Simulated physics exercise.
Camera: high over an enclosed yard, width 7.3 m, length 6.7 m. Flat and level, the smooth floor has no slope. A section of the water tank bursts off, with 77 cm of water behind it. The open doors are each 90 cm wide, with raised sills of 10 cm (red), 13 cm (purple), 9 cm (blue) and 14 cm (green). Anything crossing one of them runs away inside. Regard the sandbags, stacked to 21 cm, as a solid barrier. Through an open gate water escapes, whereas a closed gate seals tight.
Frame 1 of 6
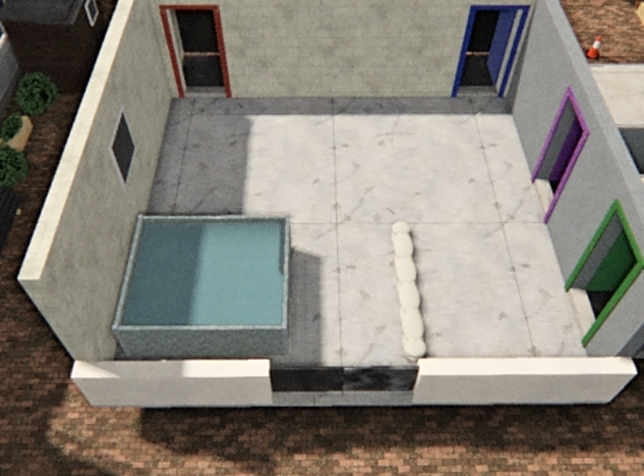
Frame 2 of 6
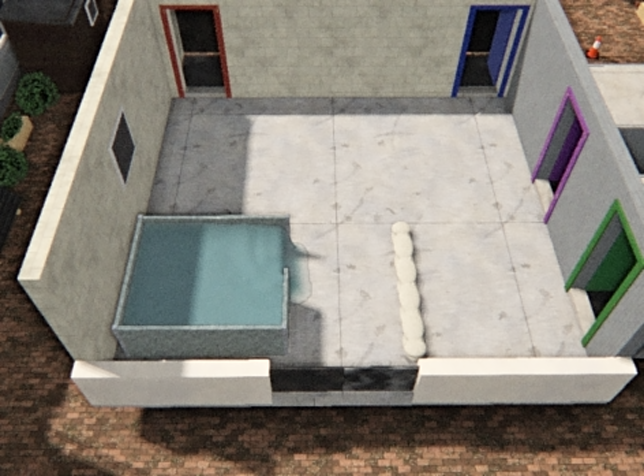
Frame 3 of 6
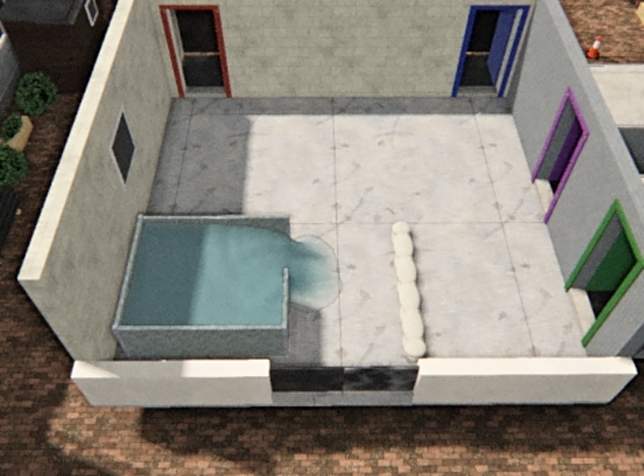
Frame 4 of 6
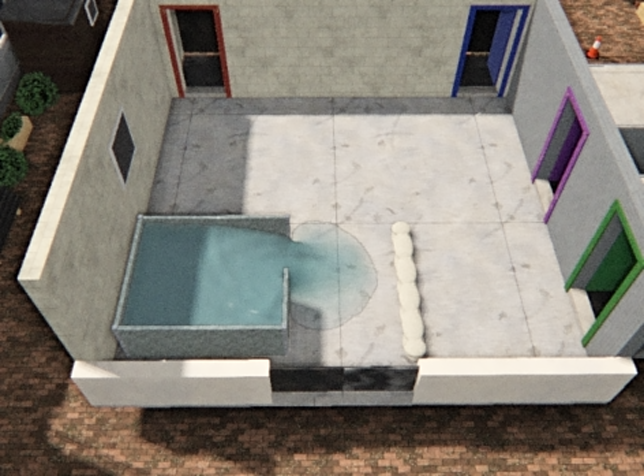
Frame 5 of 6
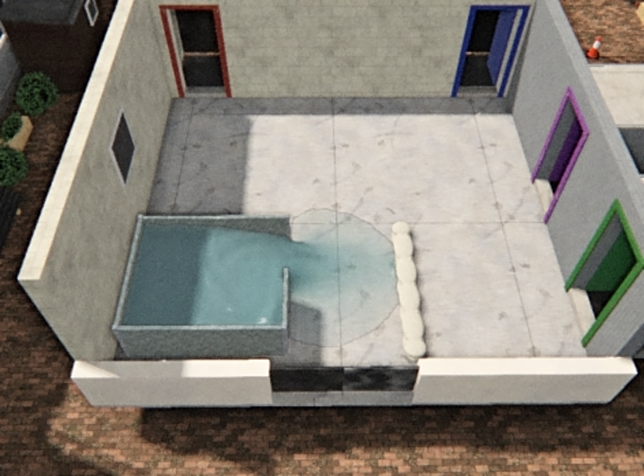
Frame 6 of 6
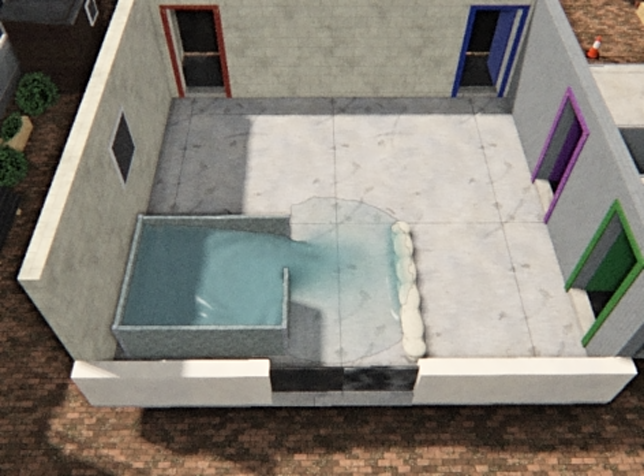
Water bursting through the right side of a tank, fanning across the pale floor of a walled yard and reaching a sandbag row.
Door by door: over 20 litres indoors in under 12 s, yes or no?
Red door: No, purple door: No, blue door: Yes, green door: No.
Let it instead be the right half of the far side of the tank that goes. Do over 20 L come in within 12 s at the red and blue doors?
Log - red: Threshold topped, blue: Threshold topped.
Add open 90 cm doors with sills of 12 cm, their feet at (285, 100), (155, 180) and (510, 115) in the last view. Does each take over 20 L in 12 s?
In turn: Short of it, short of it, beyond it.
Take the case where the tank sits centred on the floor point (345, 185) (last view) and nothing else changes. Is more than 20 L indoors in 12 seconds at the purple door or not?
Purple: Too much.
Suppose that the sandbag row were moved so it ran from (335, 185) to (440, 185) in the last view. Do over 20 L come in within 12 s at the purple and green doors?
Result: Purple door beyond the limit; green door beyond the limit.
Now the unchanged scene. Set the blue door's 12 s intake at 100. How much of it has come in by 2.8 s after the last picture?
About 25 per cent.
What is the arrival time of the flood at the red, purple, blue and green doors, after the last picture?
So red at 5.0 s, purple at 1.8 s, blue at 1.8 s, and green at 1.8 s.
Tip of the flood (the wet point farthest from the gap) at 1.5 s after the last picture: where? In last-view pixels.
Location: Approx. (495, 129) in the last view.
Then, 0.7 s after the last picture water covers 25 % of the floor and is deepest (46 cm) near (293, 264); red door not reached, purple door not reached, blue door not reached, green door not reached.
Then, 1.5 s after the last picture water covers 50 % of the floor and is deepest (39 cm) near (388, 272); red door not reached, purple door not reached, blue door not reached, green door not reached.
Then, 2.8 s after the last picture water covers 65 % of the floor and is deepest (28 cm) near (388, 272); red door not reached, purple door 11 cm at the sill, 0 L in, blue door 21 cm at the sill, 27 L in, green door 15 cm at the sill, 0 L in.
Then, 6.3 s after the last picture water covers 80 % of the floor and is deepest (18 cm) near (121, 383); red door 2 cm at the sill, 0 L in, purple door 12 cm at the sill, 0 L in, blue door 12 cm at the sill, 110 L in, green door 8 cm at the sill, 3 L in.
Then, 11.3 s after the last picture water covers 95 % of the floor and is deepest (14 cm) near (589, 379); red door 12 cm at the sill, 6 L in, purple door 9 cm at the sill, 0 L in, blue door 7 cm at the sill, 118 L in, green door 8 cm at the sill, 3 L in.
